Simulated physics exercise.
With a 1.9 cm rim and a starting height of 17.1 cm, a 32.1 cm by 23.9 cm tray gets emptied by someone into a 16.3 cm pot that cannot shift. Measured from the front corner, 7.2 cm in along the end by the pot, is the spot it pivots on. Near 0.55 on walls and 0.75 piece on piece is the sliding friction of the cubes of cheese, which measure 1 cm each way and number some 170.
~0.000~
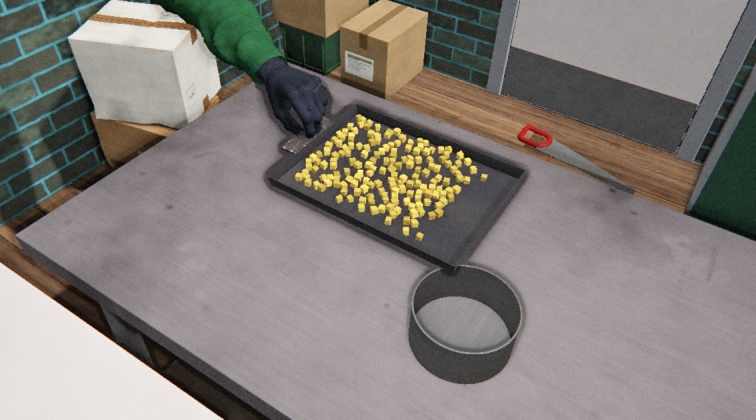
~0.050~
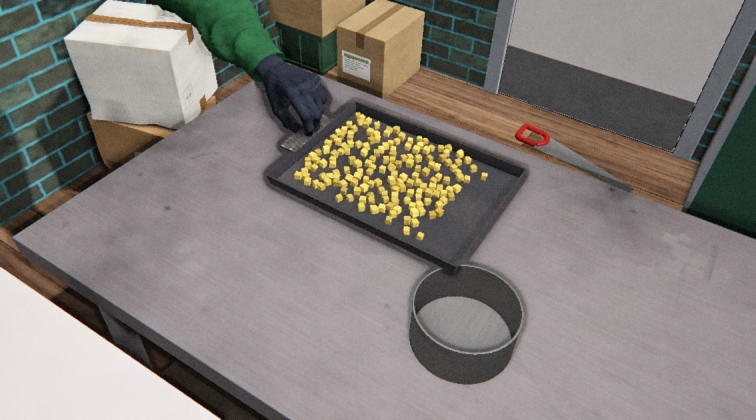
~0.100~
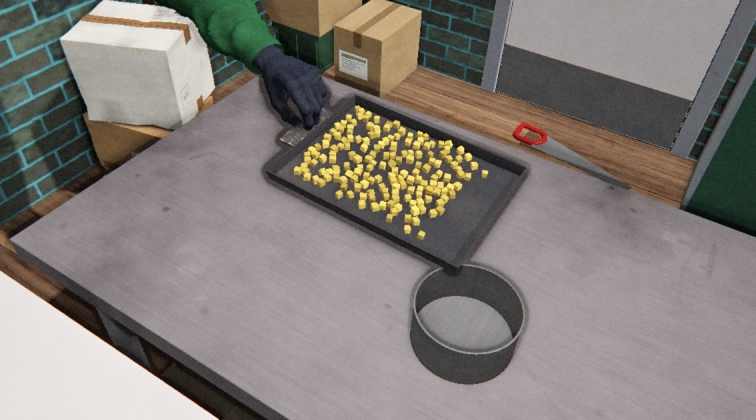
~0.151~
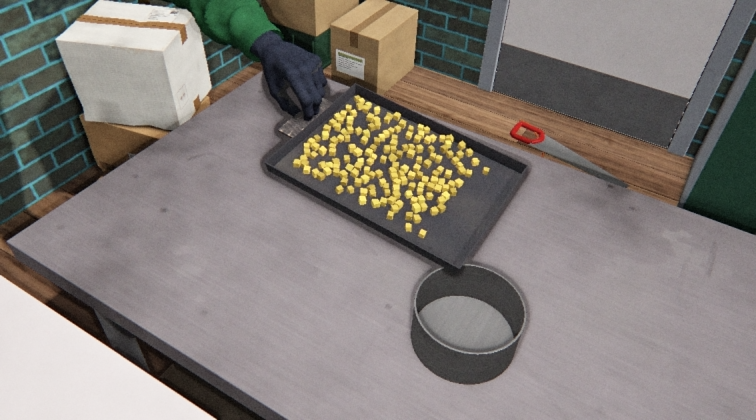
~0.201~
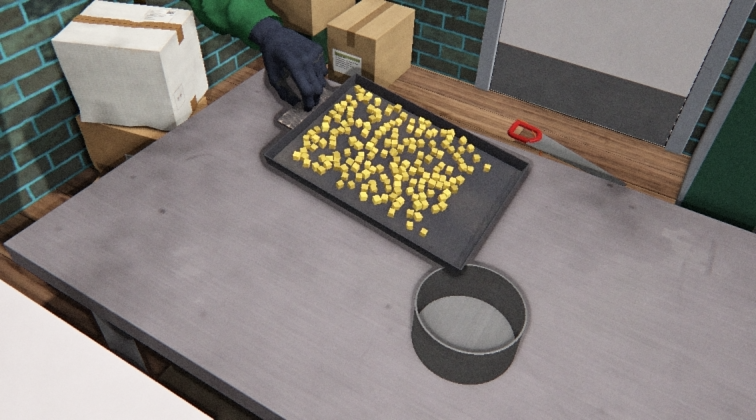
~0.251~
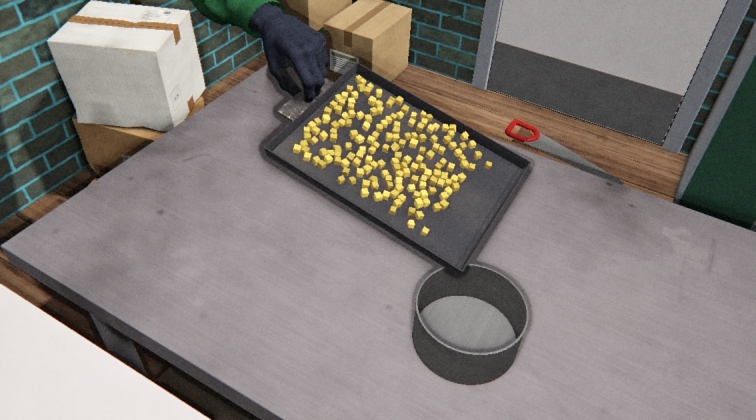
In a room with teal brick walls, a grey worktop is seen from above at an angle. A dark tray of small yellow cubes lies near its middle, with a round dark grey pot in front, a red-handled saw at right and cardboard and white boxes behind. A dark-gloved hand in a green sleeve raises the tray's left end, tilting it towards the pot, while the view stays nearly still.
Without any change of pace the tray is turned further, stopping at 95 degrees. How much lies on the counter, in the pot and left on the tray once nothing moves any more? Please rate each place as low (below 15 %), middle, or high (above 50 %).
Counter: Middle, pot: High, tray: Low.
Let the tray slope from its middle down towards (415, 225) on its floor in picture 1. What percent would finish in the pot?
Something like 80 per cent of the pieces.
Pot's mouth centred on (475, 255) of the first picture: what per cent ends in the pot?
5 %.
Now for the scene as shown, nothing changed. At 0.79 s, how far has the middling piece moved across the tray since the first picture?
Roughly 11 cm.
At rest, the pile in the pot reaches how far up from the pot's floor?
About 2.5 cm.
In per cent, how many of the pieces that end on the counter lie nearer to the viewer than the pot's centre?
30 %.
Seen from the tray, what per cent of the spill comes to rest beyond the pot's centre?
That comes to roughly 100 percent.
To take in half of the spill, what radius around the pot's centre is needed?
That comes to near 26 cm.
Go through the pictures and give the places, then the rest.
In the first picture, tray tilt 0 degrees, front corners at (271, 176) and (454, 263); middle of the pieces at (383, 171); pot at (467, 306).
In the second picture, tray tilt 1 degrees, front corners at (270, 174) and (455, 263); middle of the pieces at (383, 169).
In the third picture, tray tilt 3 degrees, front corners at (269, 169) and (457, 264), lowest corner right front; middle of the pieces at (383, 165).
In the fourth picture, tray tilt 7 degrees, front corners at (268, 162) and (458, 265), lowest corner right front; middle of the pieces at (383, 159).
In the fifth picture, tray tilt 10 degrees, front corners at (268, 154) and (460, 266), lowest corner right front; middle of the pieces at (384, 154).
In the sixth picture, tray tilt 14 degrees, front corners at (268, 147) and (461, 268), lowest corner right front; middle of the pieces at (386, 148); pot at (472, 306). The tray's pace is about 70 degrees a second.
After 0.79 s, tilt 53 degrees; the tray holds 100 %, the pot 0 %.
Then, at 1.14 s, tilt 78 degrees; the tray holds 35 %, the pot 35 %.
After 1.59 s, tilt 95 degrees; the tray holds 5 %, the pot 65 %.
By 2.8 s all is still; counter 25 %, pot 75 %, tray 0 %.
